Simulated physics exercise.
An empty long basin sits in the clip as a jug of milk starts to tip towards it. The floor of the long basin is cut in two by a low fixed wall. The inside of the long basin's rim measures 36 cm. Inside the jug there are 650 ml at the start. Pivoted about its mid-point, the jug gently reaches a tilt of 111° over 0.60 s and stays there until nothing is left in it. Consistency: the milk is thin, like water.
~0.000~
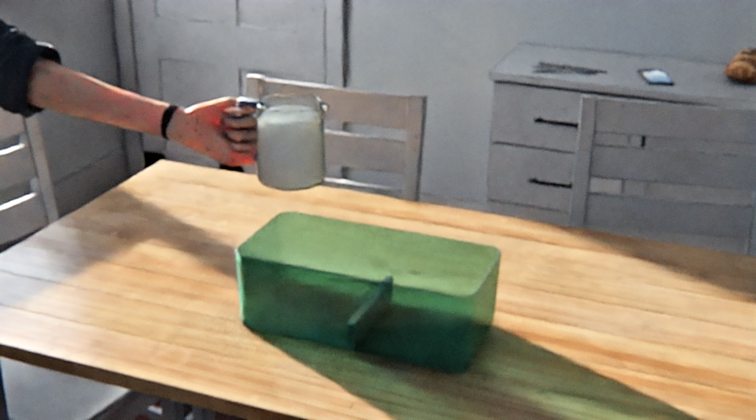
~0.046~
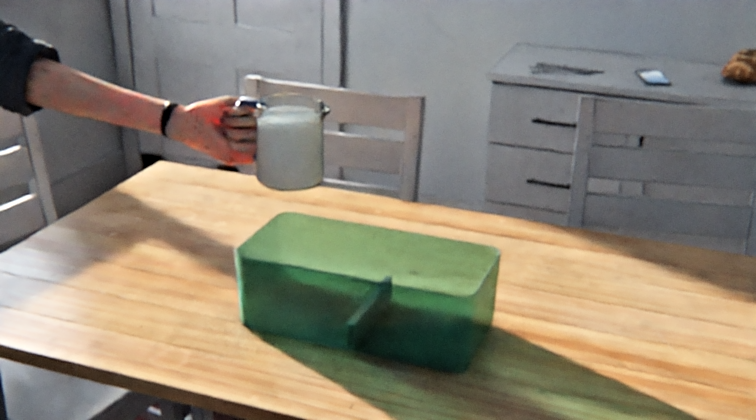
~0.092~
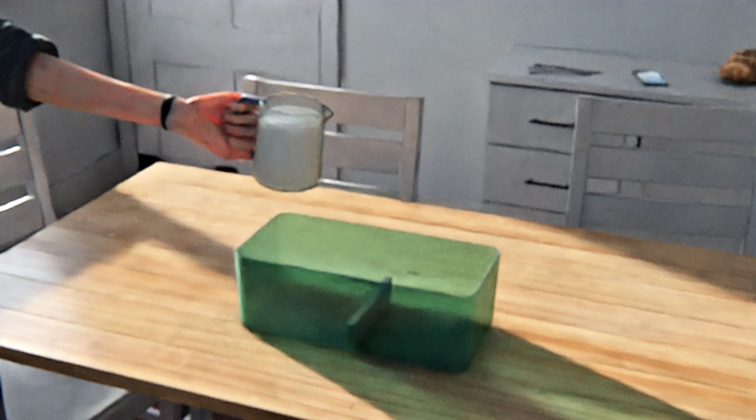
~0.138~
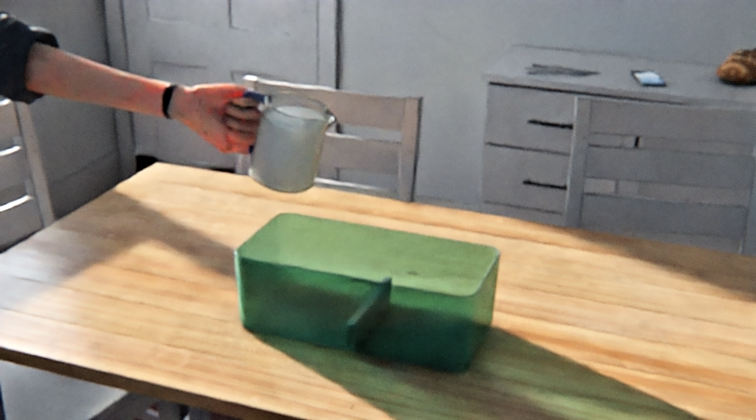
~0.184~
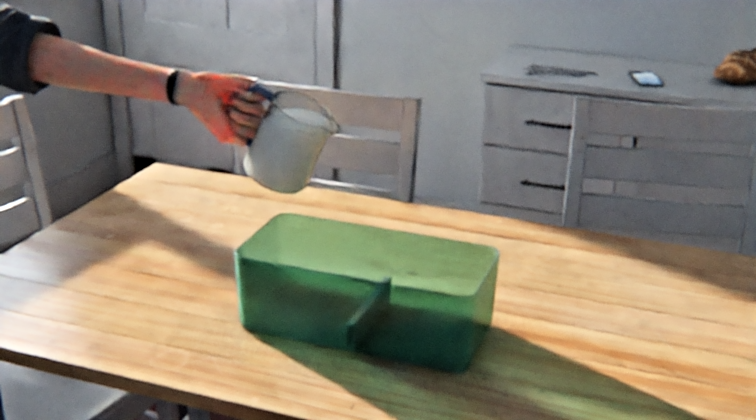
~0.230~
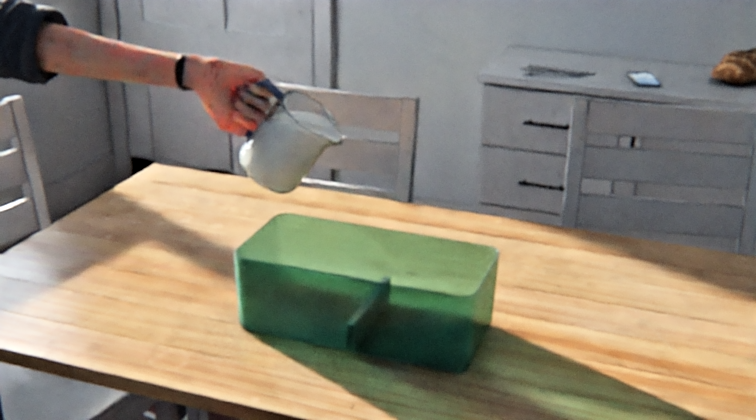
A hand holding a glass jug of milk gradually tilting it rightward above an empty green divided basin on a wooden table.
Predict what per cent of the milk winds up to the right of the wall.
Roughly 60 per cent is past the wall.
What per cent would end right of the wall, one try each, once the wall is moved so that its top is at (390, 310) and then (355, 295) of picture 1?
Try 1: 10 %; try 2: 90 %.
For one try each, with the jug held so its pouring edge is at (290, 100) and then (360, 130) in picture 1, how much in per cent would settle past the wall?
In order, 10 and 95 per cent.
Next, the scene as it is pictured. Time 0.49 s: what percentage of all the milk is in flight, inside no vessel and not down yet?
Near 28 per cent of it all.
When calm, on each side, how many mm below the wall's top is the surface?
About 32 mm on the left, about 28 mm on the right.
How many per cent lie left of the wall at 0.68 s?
Around 24 in a hundred.
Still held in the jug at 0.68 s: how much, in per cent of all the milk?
Around 14 in a hundred.
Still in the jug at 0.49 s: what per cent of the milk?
At that time about 58 in a hundred parts are still held.
Then, 0.49 s in, the tilt is 102° and 58 per cent is still to pour, 1 is left of the wall and 13 right of it.
Then, 0.68 s in, the tilt is 111° and 14 per cent is still to pour, 24 is left of the wall and 45 right of it.
Then, 0.88 s in, the tilt is 111° and 2 per cent is still to pour, 34 is left of the wall and 60 right of it.
Then, 1.10 s in, the tilt is 111° and 0 per cent is still to pour, 39 is left of the wall and 59 right of it.
Finally, 39 per cent lies left of the wall, 60 right of it and 2 outside.
